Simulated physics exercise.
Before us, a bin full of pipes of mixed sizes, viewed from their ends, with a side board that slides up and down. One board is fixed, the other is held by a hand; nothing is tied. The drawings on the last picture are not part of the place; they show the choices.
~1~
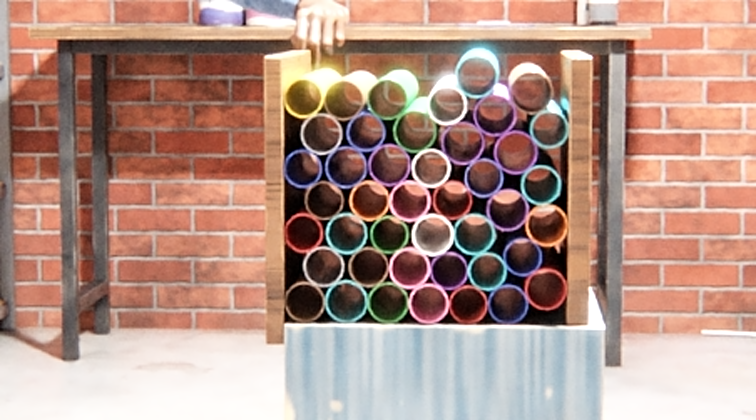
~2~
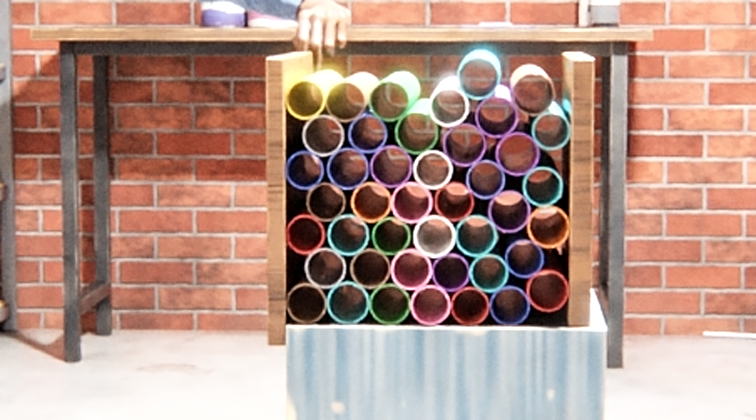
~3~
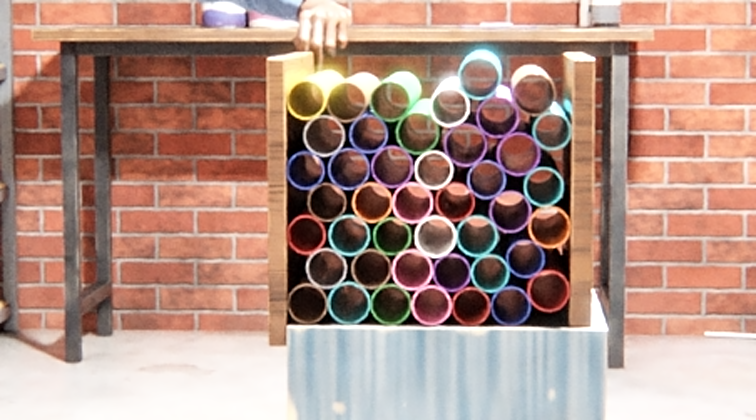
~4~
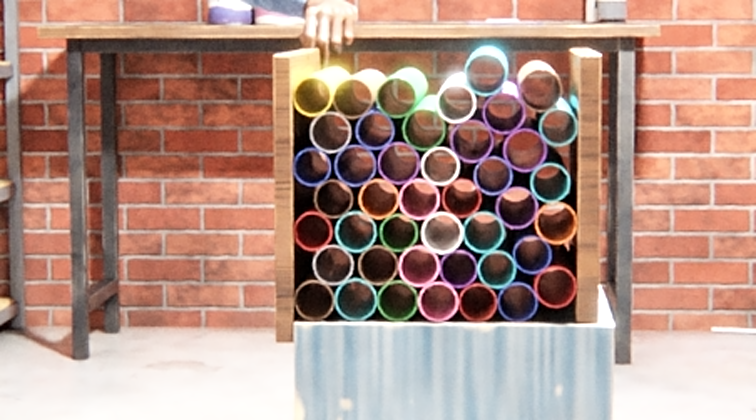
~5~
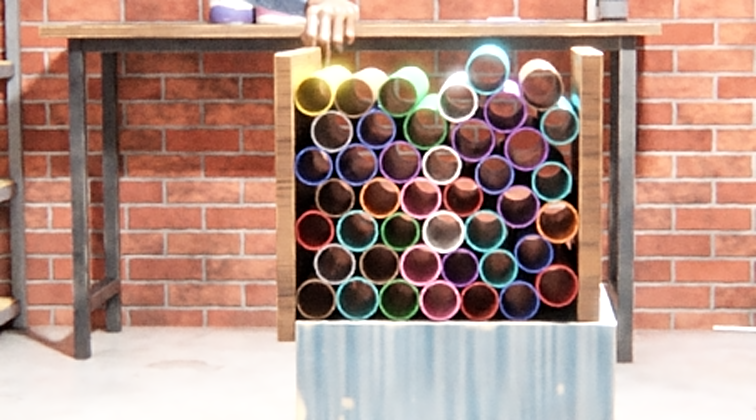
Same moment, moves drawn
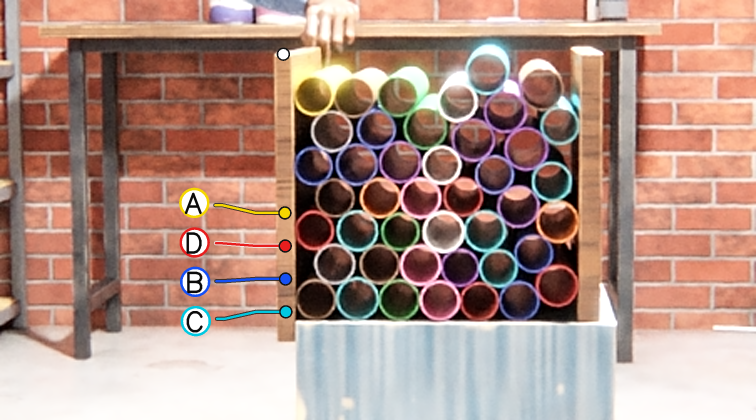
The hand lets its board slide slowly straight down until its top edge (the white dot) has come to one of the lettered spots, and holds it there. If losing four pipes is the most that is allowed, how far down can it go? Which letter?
Lower it to D and no more.
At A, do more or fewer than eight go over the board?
At A, fewer than eight.
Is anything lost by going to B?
Yes.
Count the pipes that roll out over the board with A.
It comes to four.
On the copy, A at (285, 213); B at (285, 279); C at (286, 312); D at (285, 246); the white dot at (283, 54).
On D. First, top of the board (294, 136).
Then, top of the board (295, 227).
Finally, top of the board (295, 245), four out over the board.
By contrast, A four out over the board; B more than four out over the board; C more than four out over the board.
